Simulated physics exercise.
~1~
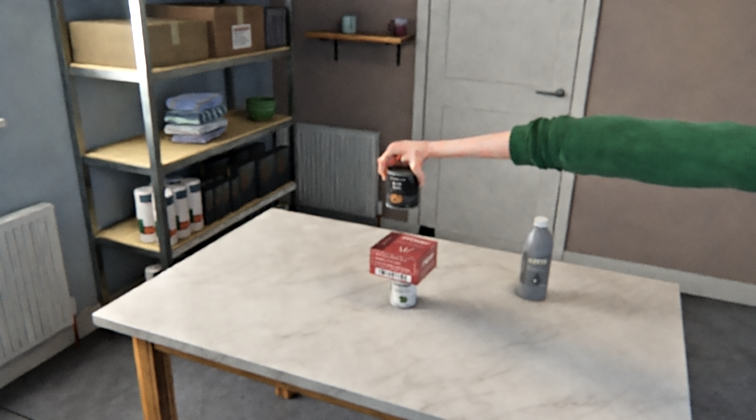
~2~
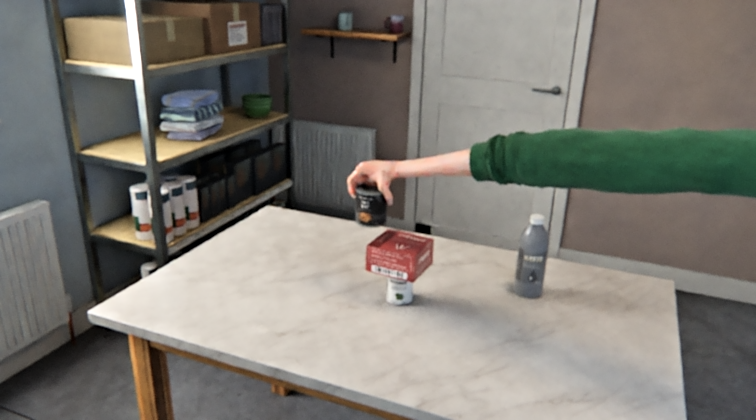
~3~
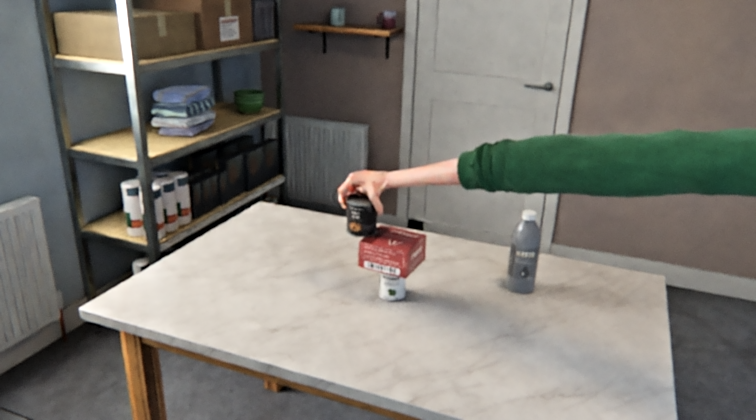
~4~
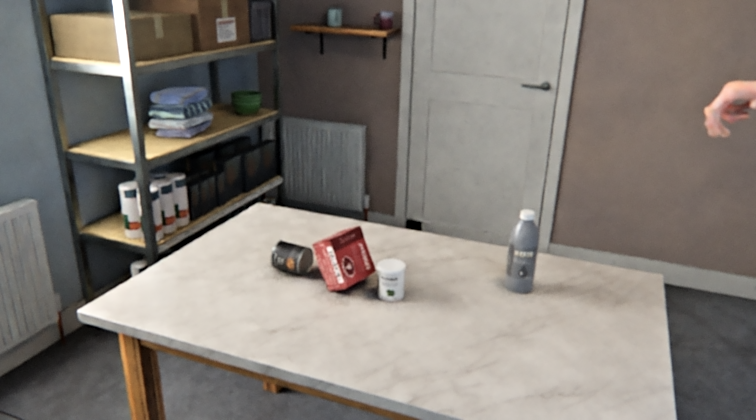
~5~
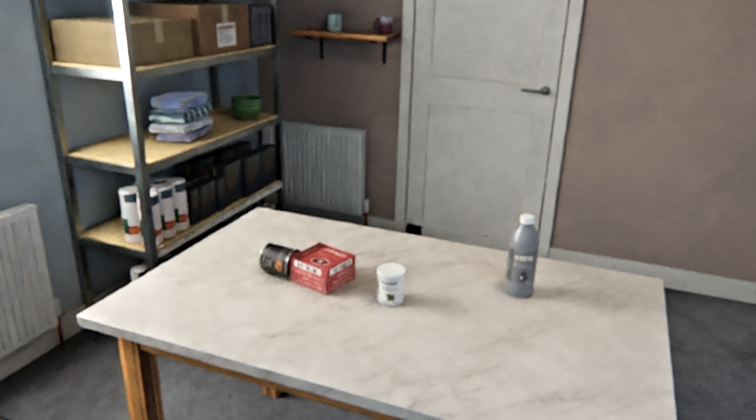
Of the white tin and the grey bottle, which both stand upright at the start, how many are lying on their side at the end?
None of them are. The white tin and the grey bottle both still stand upright on the table.
